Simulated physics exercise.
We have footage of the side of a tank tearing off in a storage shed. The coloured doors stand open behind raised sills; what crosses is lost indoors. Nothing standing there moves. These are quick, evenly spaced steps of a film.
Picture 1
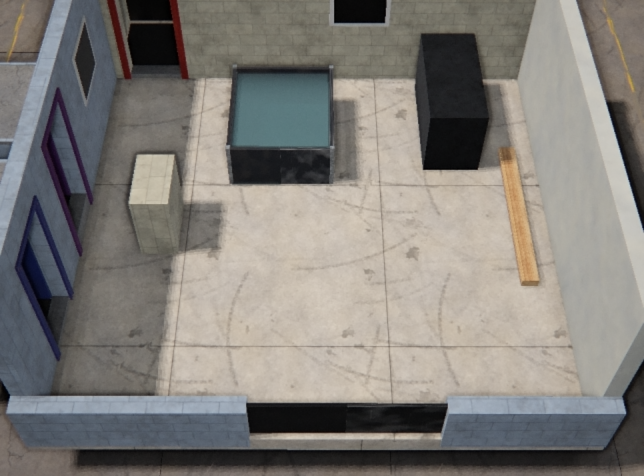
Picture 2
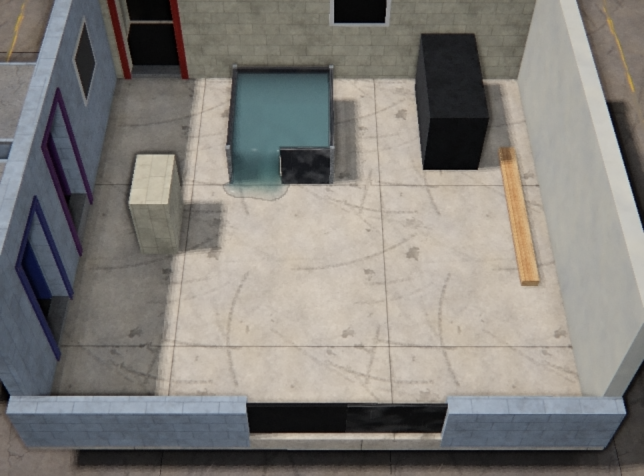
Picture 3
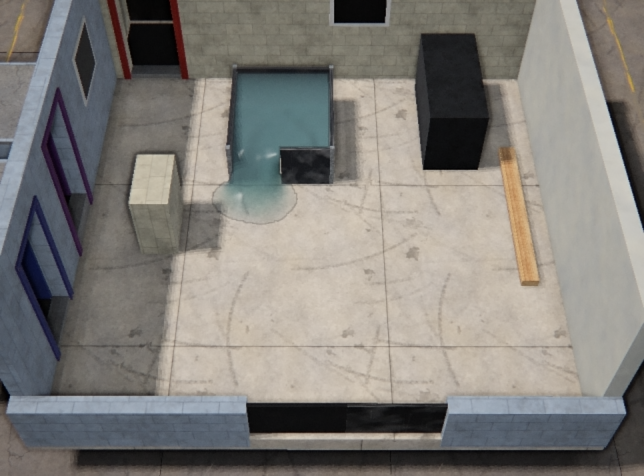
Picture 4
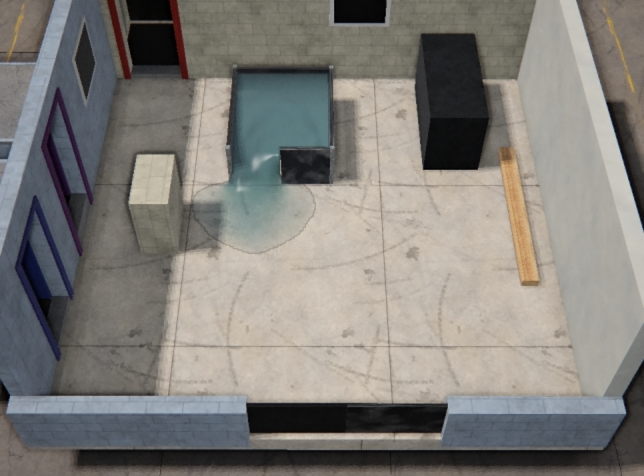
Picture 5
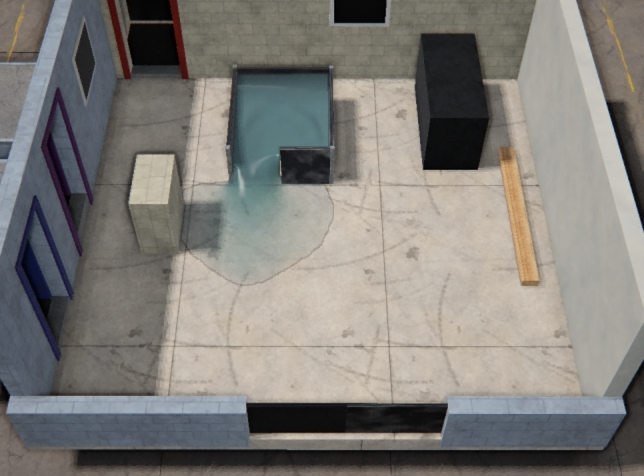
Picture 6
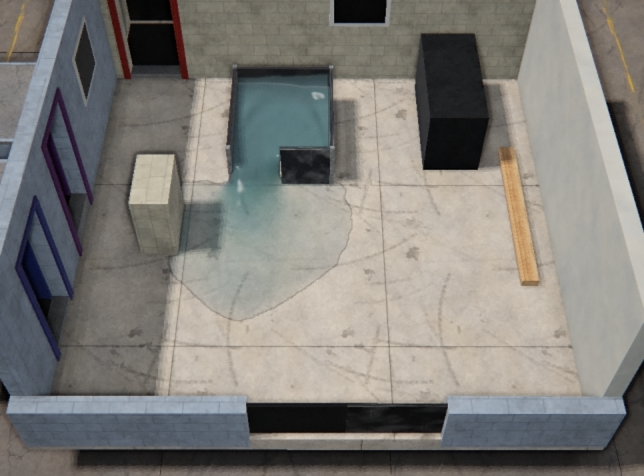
Water pours from the torn front of an open tank and spreads across the floor.
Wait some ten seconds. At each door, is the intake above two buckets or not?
Result: The purple door will not count as flooded; the blue door will not count as flooded; the red door will not count as flooded.
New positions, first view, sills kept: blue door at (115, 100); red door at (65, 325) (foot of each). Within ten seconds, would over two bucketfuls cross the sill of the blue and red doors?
Result - blue: Remains beneath it; red: Remains beneath it.
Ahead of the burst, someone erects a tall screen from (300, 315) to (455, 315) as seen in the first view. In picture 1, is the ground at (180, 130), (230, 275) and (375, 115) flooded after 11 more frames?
Listed order: Spared, swamped, spared.
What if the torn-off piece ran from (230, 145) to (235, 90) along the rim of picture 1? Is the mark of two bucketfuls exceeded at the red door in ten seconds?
I reckon red door overshoots.
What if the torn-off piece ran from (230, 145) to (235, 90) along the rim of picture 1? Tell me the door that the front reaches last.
I'd go with the one in blue.
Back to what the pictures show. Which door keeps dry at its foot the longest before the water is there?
Result: The red door.
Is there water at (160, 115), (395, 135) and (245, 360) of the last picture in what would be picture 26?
First spot not wet, second not wet, third soaked.
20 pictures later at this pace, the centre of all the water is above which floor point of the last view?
Centre: Close to (259, 263).
A moment on, water covers 30 % of the floor; the purple door not reached, the blue door not reached, the red door not reached.
Next, water covers 40 % of the floor; the purple door wet at the sill, nothing in, the blue door wet at the sill, nothing in, the red door not reached.
Then, water covers 40 % of the floor; the purple door wet at the sill, nothing in, the blue door wet at the sill, nothing in, the red door not reached.
Later, water covers 60 % of the floor; the purple door wet at the sill, nothing in, the blue door wet at the sill, nothing in, the red door not reached.
In the end, water covers 90 % of the floor; the purple door wet at the sill, nothing in, the blue door wet at the sill, nothing in, the red door wet at the sill, nothing in.
